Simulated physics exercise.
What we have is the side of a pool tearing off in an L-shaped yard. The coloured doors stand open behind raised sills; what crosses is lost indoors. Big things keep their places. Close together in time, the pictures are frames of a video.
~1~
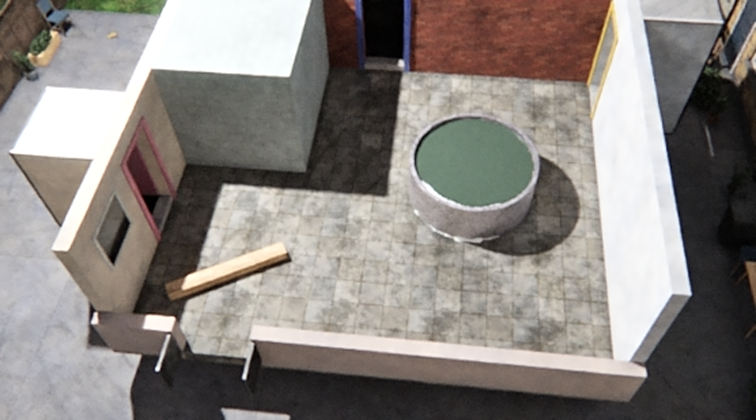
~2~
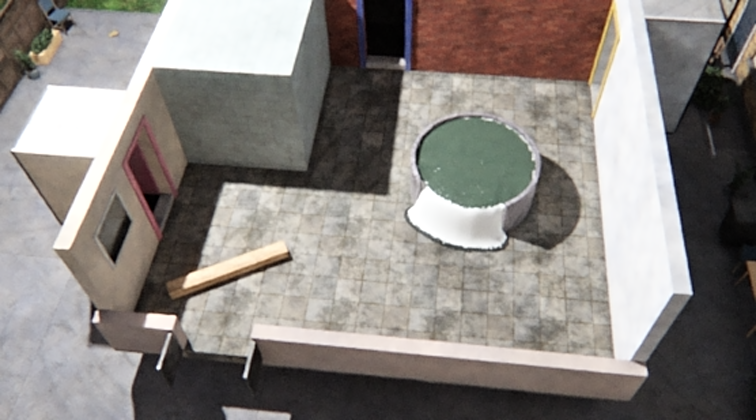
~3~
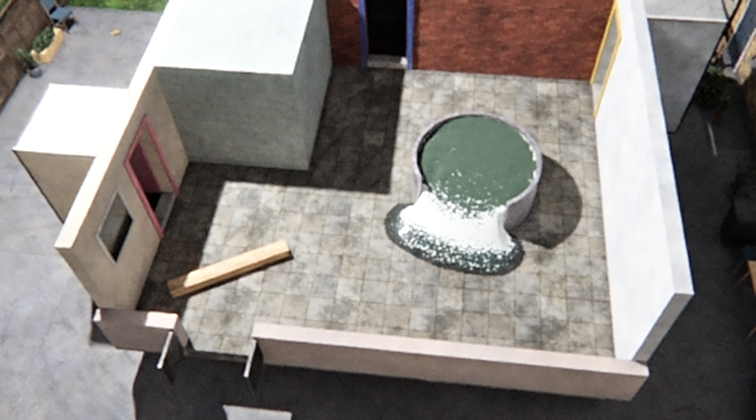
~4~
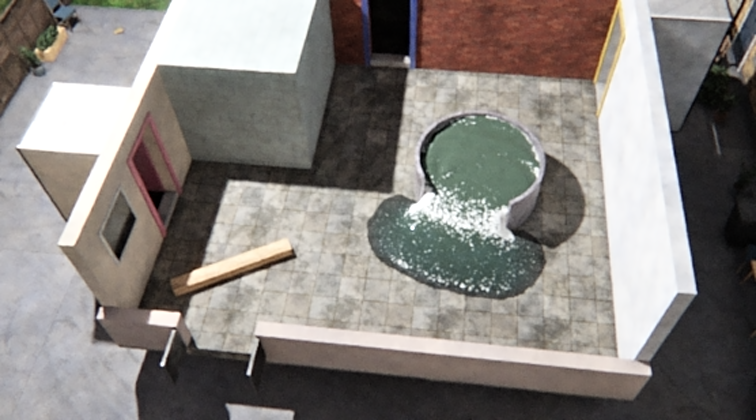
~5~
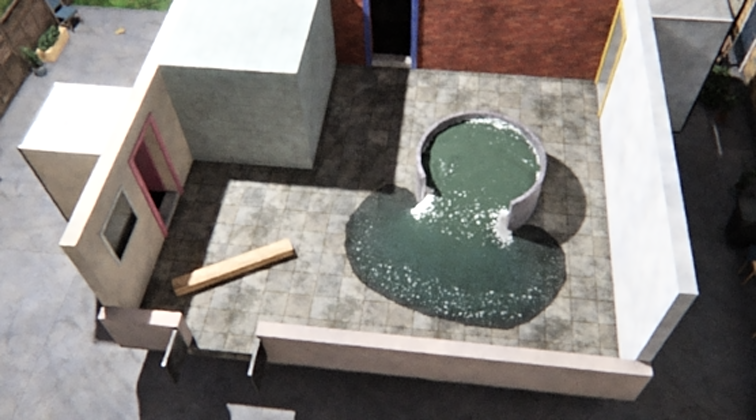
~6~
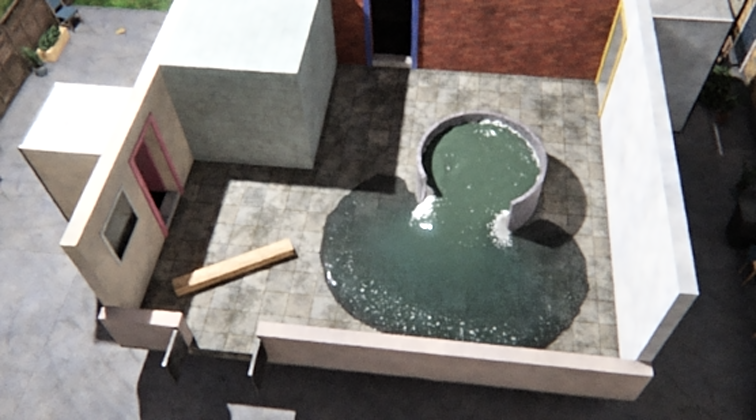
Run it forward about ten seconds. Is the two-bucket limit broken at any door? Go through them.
Pink door: Two buckets at most. Blue door: Two buckets at most. Yellow door: Two buckets at most.
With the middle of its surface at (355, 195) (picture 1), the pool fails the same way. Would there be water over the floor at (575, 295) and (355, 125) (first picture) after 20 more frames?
I'd say watered for the first and spared for the second.
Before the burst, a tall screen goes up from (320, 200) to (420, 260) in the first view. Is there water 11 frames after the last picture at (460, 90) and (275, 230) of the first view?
First point spared, second point spared.
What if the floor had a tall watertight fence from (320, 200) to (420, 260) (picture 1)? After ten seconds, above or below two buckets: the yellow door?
On my reading, the yellow door overshoots.
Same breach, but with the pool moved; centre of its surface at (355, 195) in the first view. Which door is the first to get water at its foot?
The pink-painted one comes first.
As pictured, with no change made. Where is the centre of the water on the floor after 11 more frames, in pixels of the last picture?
Close to pixel (438, 268).
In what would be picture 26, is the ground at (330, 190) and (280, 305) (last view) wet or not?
Taking them as listed, I'd call them not wet and soaked.
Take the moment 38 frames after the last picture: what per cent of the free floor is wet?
My estimate is close to 75 per cent.
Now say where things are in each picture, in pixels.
The first frame shows still water in the round pool at (474, 162).
In the second frame, the front is at (409, 212), out from the gap at (454, 224).
In the third frame, the front is at (517, 261), out from the gap at (455, 225).
In the fourth frame, the front is at (530, 281), out from the gap at (458, 225).
In the fifth frame, water pours out at (459, 226) and has run to (528, 317).
In the sixth frame, water pours out at (460, 226) and has run to a hidden place.
A moment on, water covers 35 % of the floor; the pink door not reached, the blue door not reached, the yellow door not reached.
Next, water covers 35 % of the floor; the pink door not reached, the blue door not reached, the yellow door not reached.
Then, water covers 50 % of the floor; the pink door wet at the sill, nothing in, the blue door not reached, the yellow door not reached.
Later, water covers 75 % of the floor; the pink door wet at the sill, nothing in, the blue door not reached, the yellow door wet at the sill, nothing in.
In the end, water covers 95 % of the floor; the pink door wet at the sill, nothing in, the blue door wet at the sill, nothing in, the yellow door under two buckets in.
